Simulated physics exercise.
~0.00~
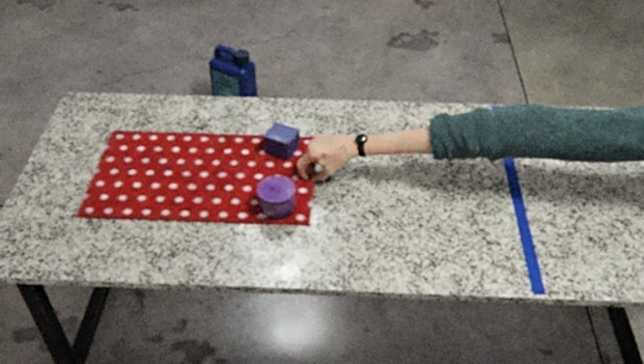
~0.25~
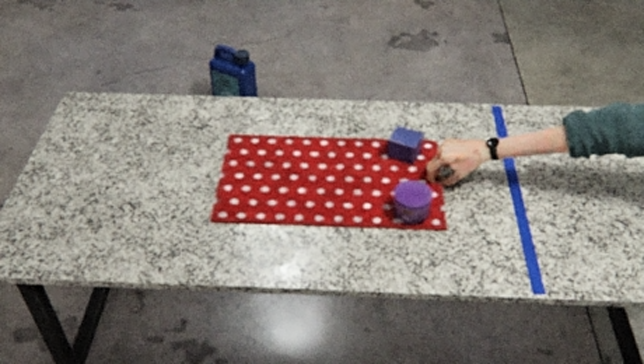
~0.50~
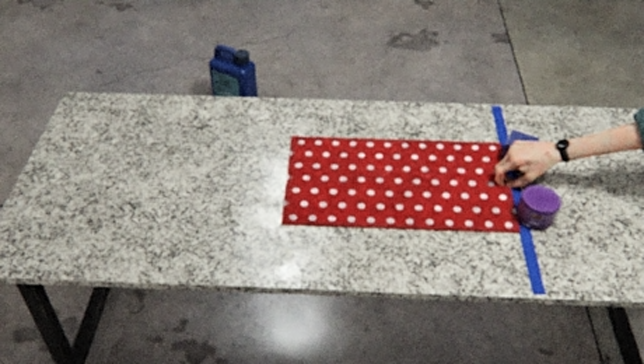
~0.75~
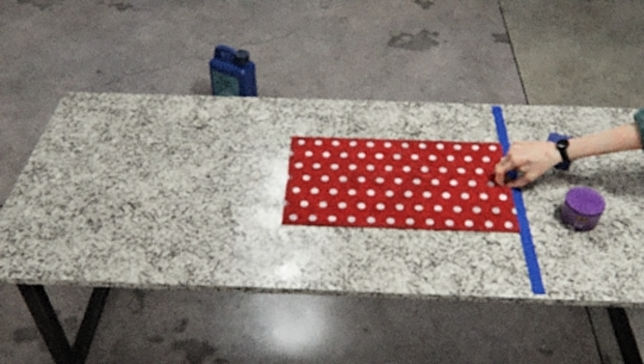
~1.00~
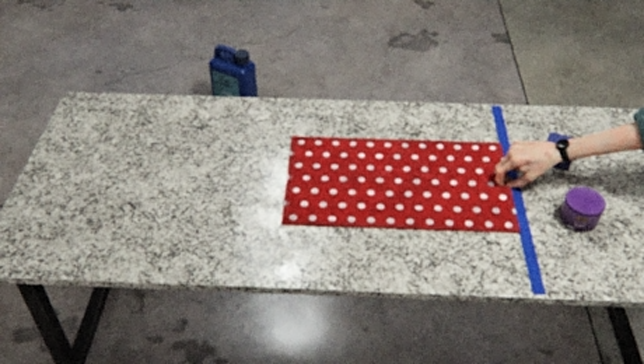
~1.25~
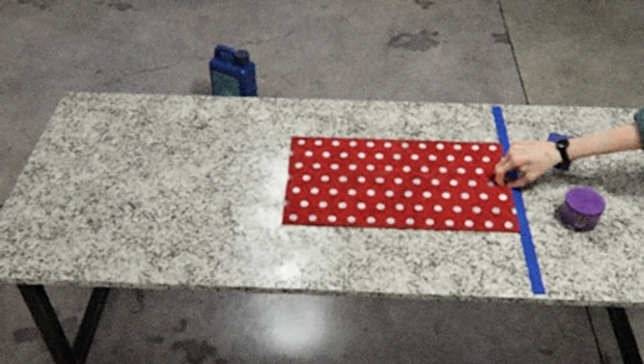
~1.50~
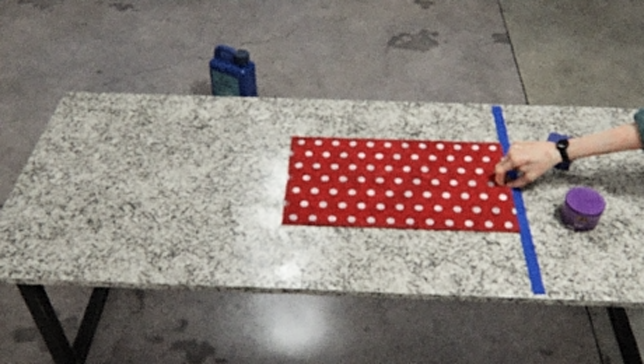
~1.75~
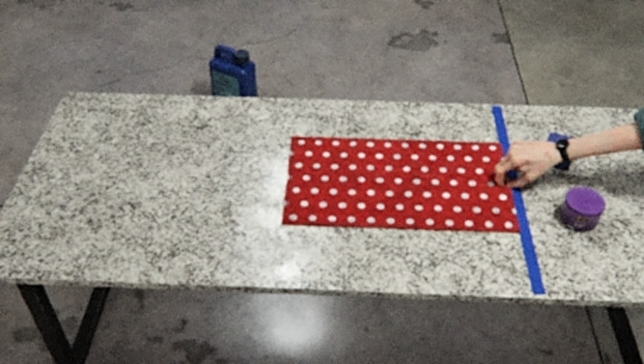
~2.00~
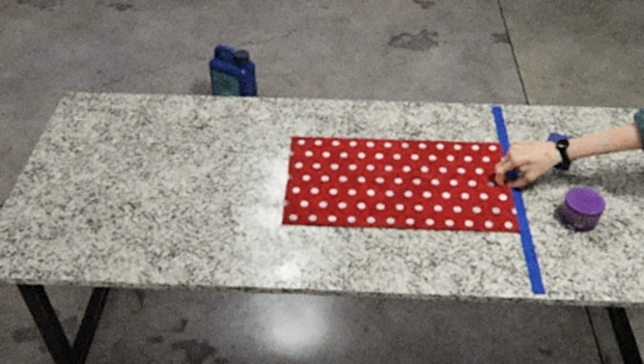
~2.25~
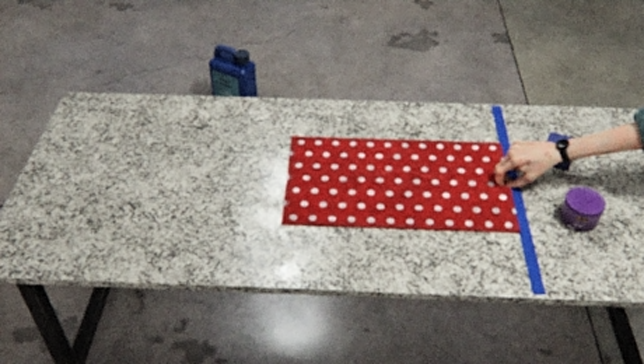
On a speckled stone table, a hand pulls a red polka-dot runner carrying a blue block and a purple tub rightward, stopping when its edge meets a strip of blue tape. Both objects slide off the front onto the bare tabletop and come to rest beyond the tape.
